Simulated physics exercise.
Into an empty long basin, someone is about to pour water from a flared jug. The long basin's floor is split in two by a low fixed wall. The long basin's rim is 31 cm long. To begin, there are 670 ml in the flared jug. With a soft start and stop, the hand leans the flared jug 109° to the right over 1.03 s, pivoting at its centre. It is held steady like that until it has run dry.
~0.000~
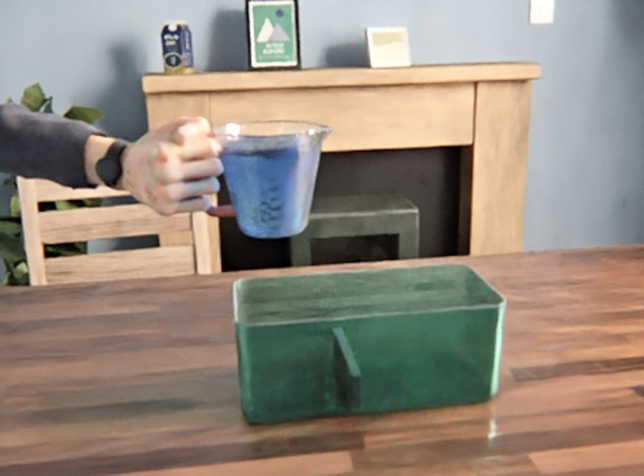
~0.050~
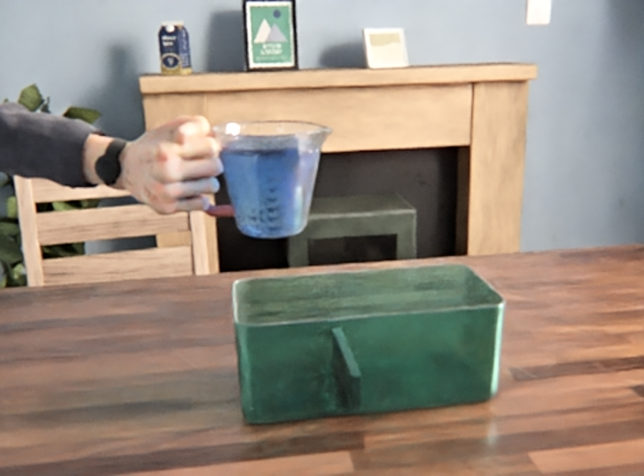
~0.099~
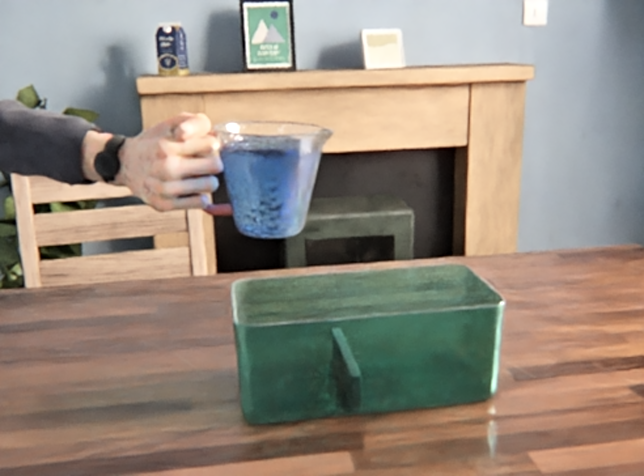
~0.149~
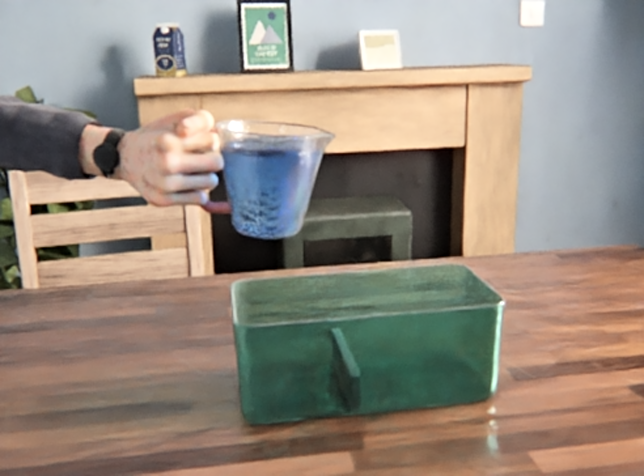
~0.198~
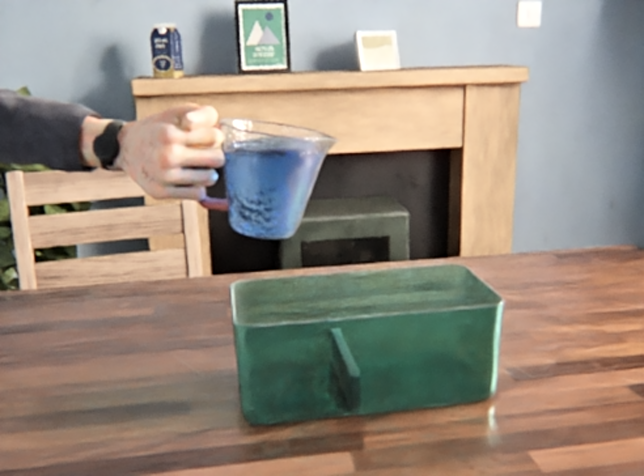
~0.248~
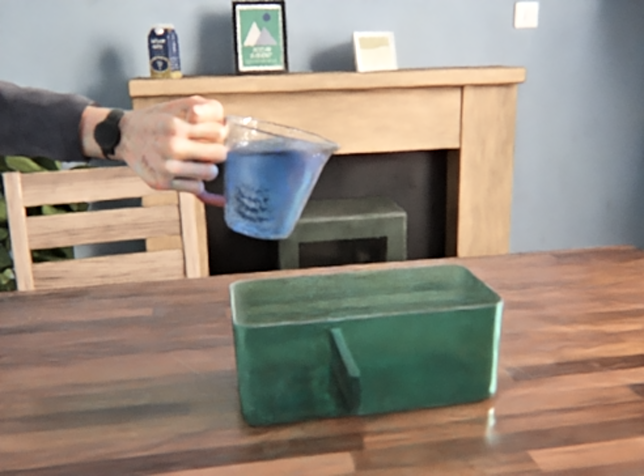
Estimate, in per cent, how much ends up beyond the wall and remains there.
Roughly 96 % ends up beyond the wall.
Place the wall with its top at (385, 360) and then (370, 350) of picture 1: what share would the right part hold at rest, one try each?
Roughly 60 per cent, then 80 per cent.
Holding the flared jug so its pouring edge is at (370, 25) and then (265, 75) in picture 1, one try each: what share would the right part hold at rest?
75 in a hundred, followed by 50 in a hundred.
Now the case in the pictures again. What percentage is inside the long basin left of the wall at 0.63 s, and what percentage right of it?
Left roughly 0, right roughly 12.
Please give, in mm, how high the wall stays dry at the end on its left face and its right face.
Left side: Around 44 mm. Right side: Around 20 mm.
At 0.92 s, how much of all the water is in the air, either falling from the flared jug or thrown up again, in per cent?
About 14 % of the total.
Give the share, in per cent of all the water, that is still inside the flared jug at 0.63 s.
I reckon about 64 in a hundred is still held.
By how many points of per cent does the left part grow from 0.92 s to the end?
Around 2 in a hundred.
Then, 0.63 s in, the tilt is 74° and 63 per cent is still to pour, 0 is left of the wall and 12 right of it.
Then, 0.92 s in, the tilt is 106° and 9 per cent is still to pour, 2 is left of the wall and 76 right of it.
Then, 1.21 s in, the tilt is 109° and 0 per cent is still to pour, 4 is left of the wall and 95 right of it.
Then, 1.53 s in, the tilt is 109° and 0 per cent is still to pour, 4 is left of the wall and 95 right of it.
Finally, 4 per cent lies left of the wall, 96 right of it and 1 outside.
